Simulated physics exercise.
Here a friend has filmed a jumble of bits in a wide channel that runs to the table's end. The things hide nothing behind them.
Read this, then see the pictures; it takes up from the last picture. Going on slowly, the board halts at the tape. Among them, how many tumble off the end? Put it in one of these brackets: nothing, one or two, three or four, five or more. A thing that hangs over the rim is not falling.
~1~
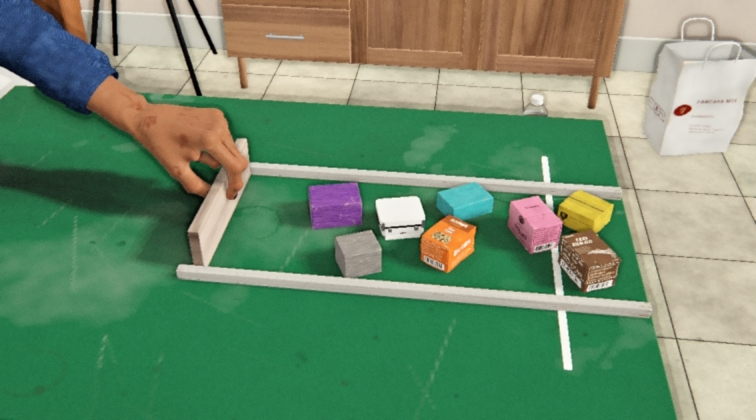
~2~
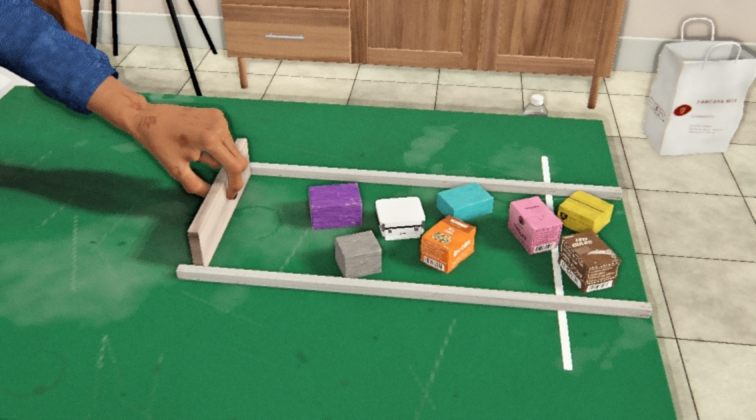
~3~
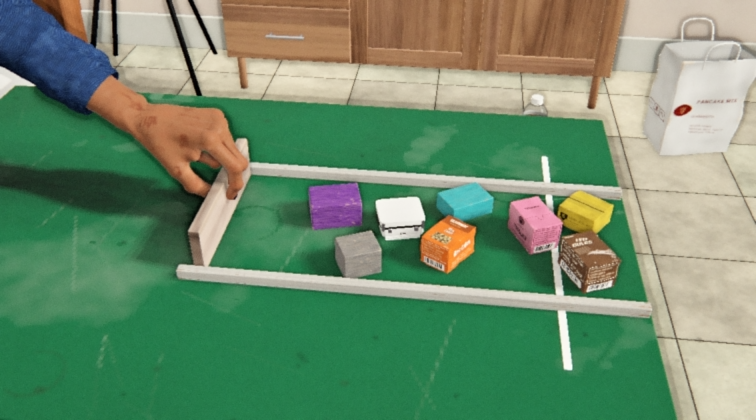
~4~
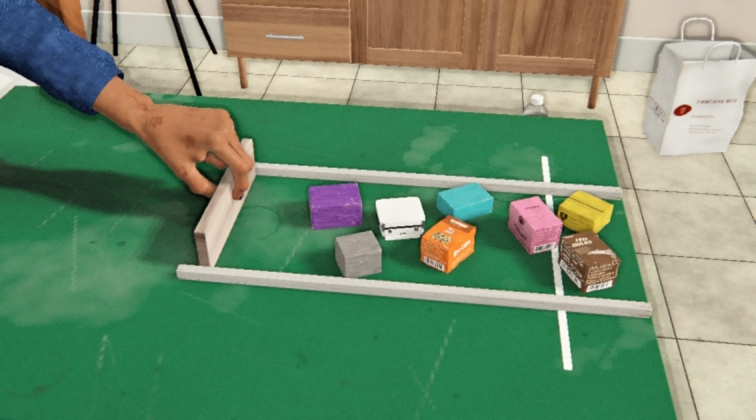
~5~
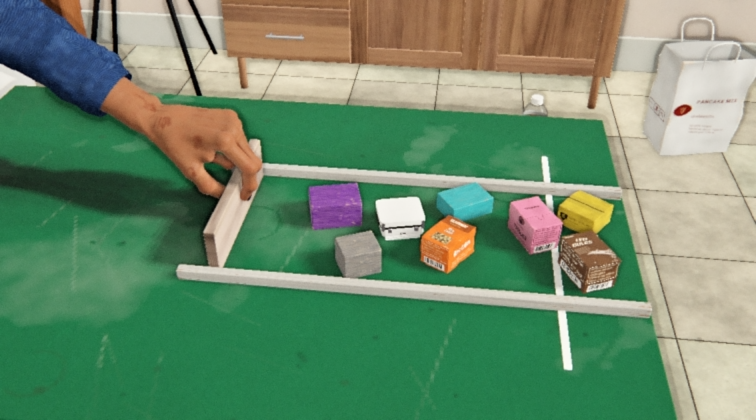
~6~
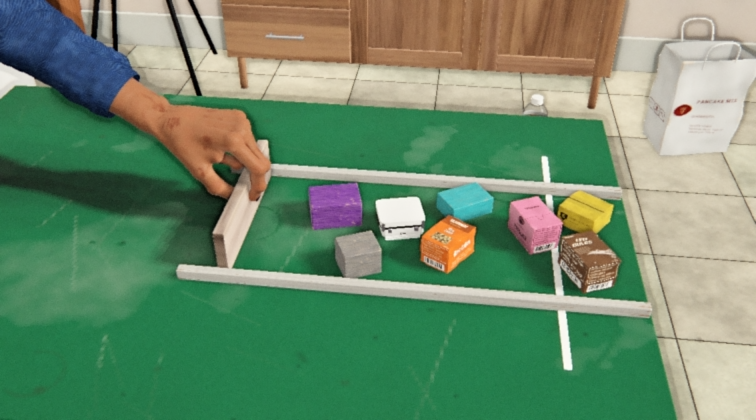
Bracket: One or two.
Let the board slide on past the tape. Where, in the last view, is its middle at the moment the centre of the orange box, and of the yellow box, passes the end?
About (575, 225), and about (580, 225) for the other.
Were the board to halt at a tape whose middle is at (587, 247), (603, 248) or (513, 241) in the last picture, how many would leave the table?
In that order 5, 5 and 0.
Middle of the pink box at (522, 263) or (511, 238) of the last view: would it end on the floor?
First spot, it is pushed off; second spot, it is pushed off.
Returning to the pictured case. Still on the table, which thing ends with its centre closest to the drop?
It's the white case that is foremost.
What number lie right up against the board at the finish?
That would be 3 of them.
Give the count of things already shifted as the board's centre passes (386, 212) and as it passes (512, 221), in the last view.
The count reaches 5 first and 8 second.
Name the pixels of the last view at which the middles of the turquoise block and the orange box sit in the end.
Roughly (567, 203) for the first and roughly (622, 263) for the second.
Soon after, none off yet; yellow box at rest near (585, 213); brown box at rest near (588, 261); pink box at rest near (534, 225).
At rest, the number that fall off is one or two; fallen, pink box and brown box.
